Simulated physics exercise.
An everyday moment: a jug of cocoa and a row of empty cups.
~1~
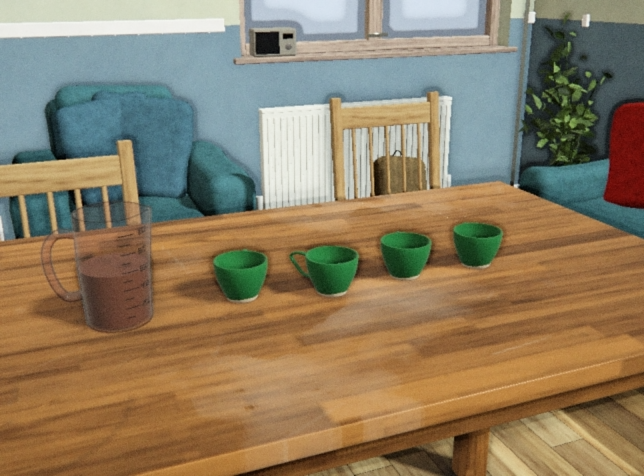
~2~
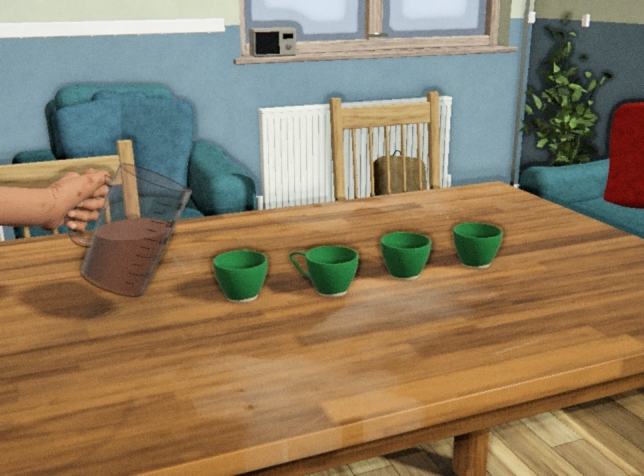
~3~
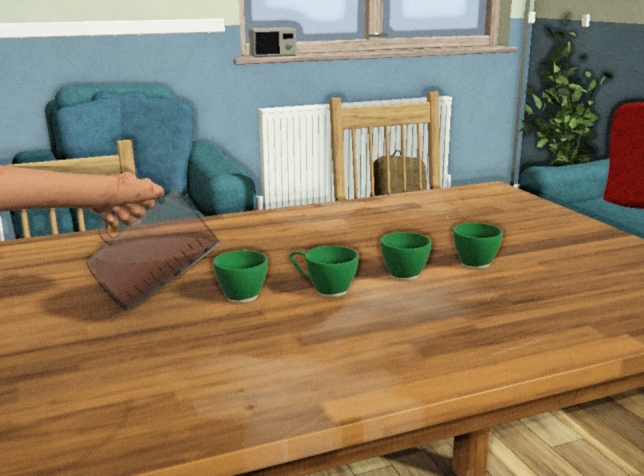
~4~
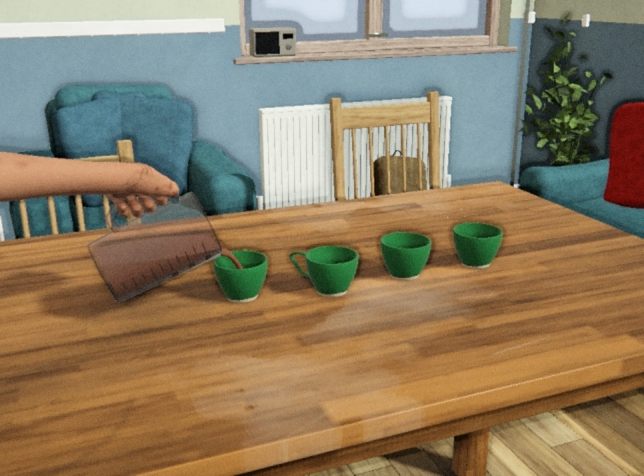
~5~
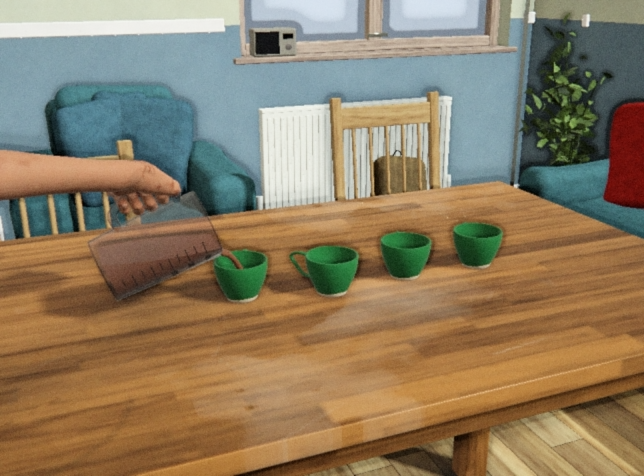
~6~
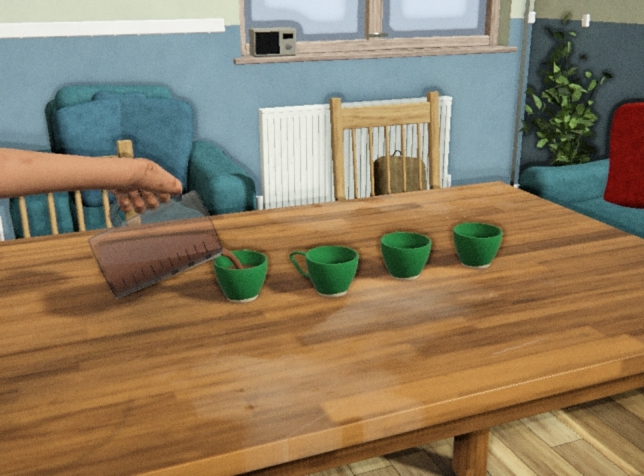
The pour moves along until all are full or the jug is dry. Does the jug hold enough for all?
It runs short.
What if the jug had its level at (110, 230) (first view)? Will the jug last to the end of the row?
My call: Will do.
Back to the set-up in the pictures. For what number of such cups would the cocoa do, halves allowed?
About 3.0.
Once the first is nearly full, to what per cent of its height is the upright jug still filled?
Near 35 in a hundred.
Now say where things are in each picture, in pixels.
In the first picture, before the pour; jug (114, 264) about half full; four cups, the last at (477, 245).
In the second picture, the jug is on its way; jug (134, 228) tipped 25° with all of its load; the first is empty.
In the third picture, the cocoa nears the lip; jug (156, 249) tipped 55° with all of its load; four cups, the last at (477, 245).
In the fourth picture, pouring; jug (158, 246) tipped 70° with nearly all of its load; the first is about a third full.
In the fifth picture, pouring; jug (158, 245) tipped 70° with nearly all of its load; four cups, the last at (477, 245).
In the sixth picture, pouring; jug (159, 244) tipped 70° with about three quarters of its load; the first is about two thirds full.
A moment on, the first is about three quarters full.
Further on, the first is done and the jug has about two thirds of its load.
When it is over, the jug is empty with two filled and the next at all of a serving.
